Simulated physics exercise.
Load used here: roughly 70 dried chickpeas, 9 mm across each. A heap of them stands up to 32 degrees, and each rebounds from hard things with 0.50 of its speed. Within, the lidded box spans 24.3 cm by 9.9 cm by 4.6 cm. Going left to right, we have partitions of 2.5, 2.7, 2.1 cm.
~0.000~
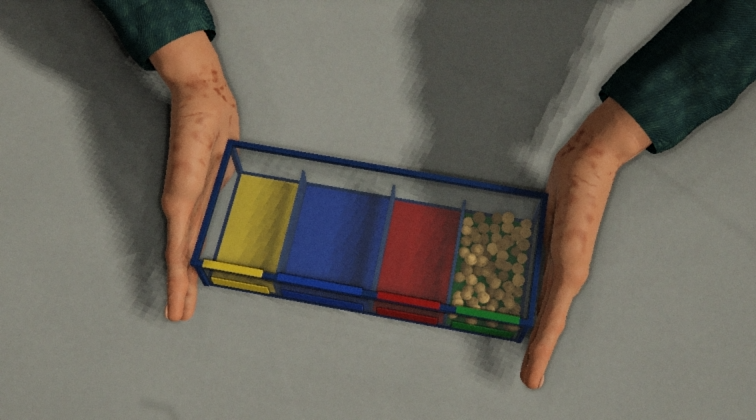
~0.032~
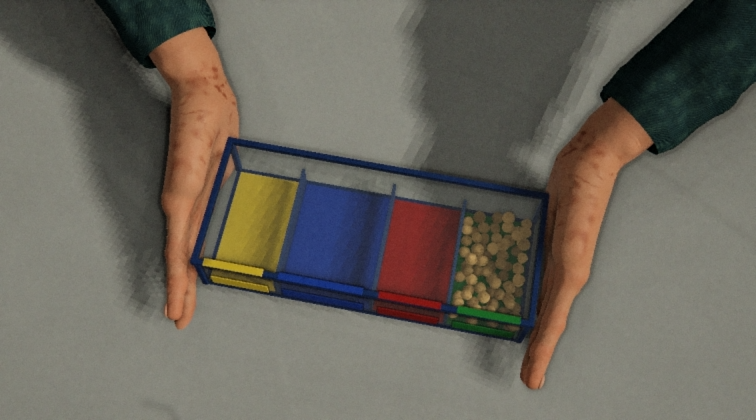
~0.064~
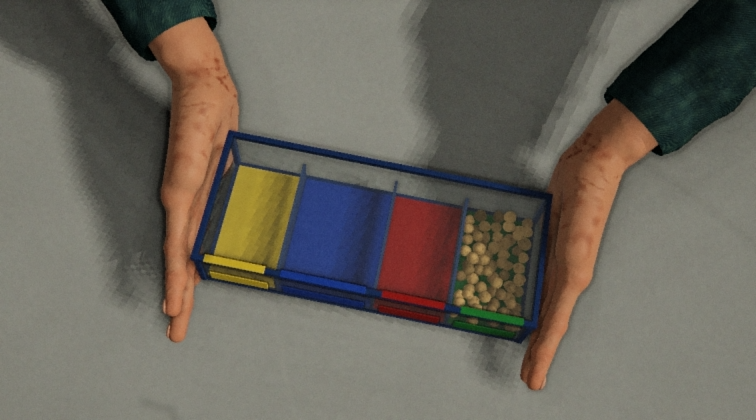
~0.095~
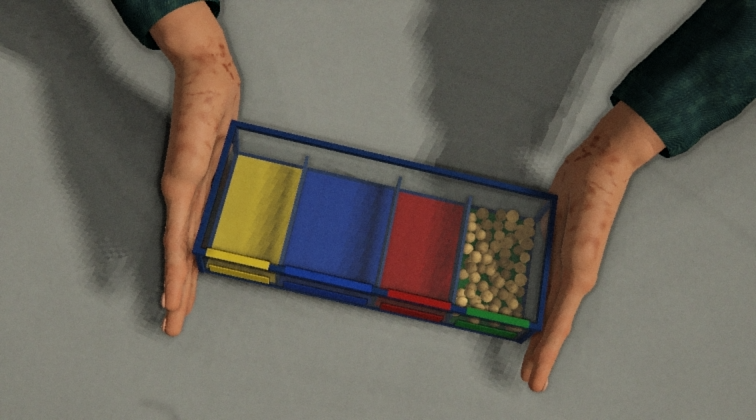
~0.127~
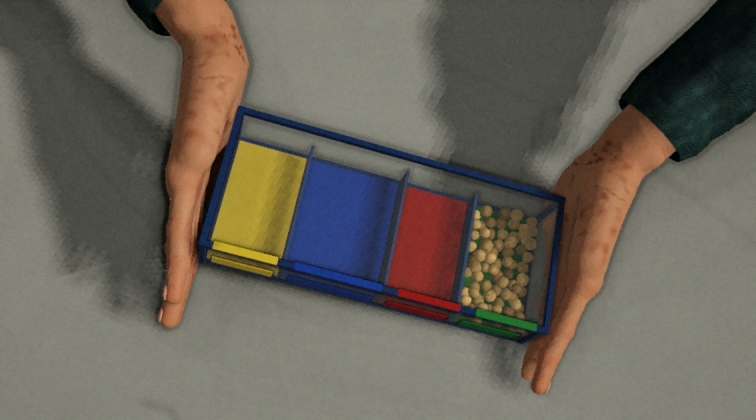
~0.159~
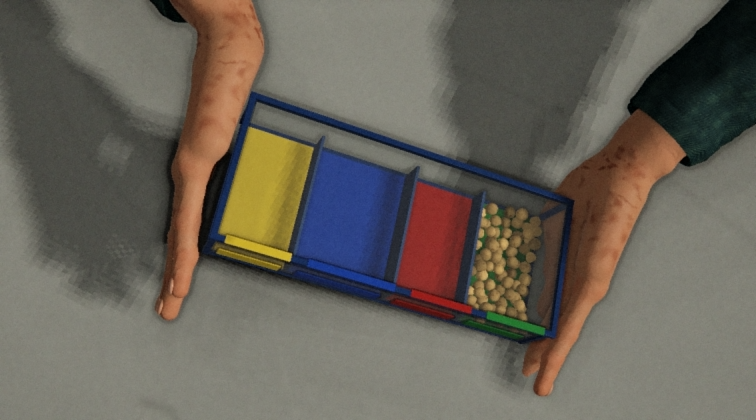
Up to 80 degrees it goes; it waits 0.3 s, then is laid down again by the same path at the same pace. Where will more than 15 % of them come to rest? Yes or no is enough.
Red compartment, no; blue compartment, no; green compartment, yes; yellow compartment, no.
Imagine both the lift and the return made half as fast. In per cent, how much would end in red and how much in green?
The red compartment would end with 0 per cent and the green one with 100 per cent.
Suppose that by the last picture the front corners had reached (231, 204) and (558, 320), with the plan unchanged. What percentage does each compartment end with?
The compartments end with red 0 per cent, blue 0 per cent, green 100 per cent and yellow 0 per cent.
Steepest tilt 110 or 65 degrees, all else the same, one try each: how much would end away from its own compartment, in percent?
About 0 and about 0 per cent, in that order.
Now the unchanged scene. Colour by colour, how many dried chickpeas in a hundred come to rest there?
The red one ends with 0, blue with 0, green with 100 and yellow with 0 per cent.
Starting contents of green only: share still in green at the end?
Share retained: Approx. 100 %.
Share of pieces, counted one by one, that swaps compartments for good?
About 0 %.
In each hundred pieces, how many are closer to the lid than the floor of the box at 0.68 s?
I'd say around 10 percent of the pieces.
After 0.68 s, tilt 80 degrees; green 100 %.
After 1.02 s, tilt 48 degrees; green 100 %.
After 1.46 s, tilt 0 degrees; green 100 %.
In the end, at 1.8 s, red 0 %, blue 0 %, green 100 %, yellow 0 %.
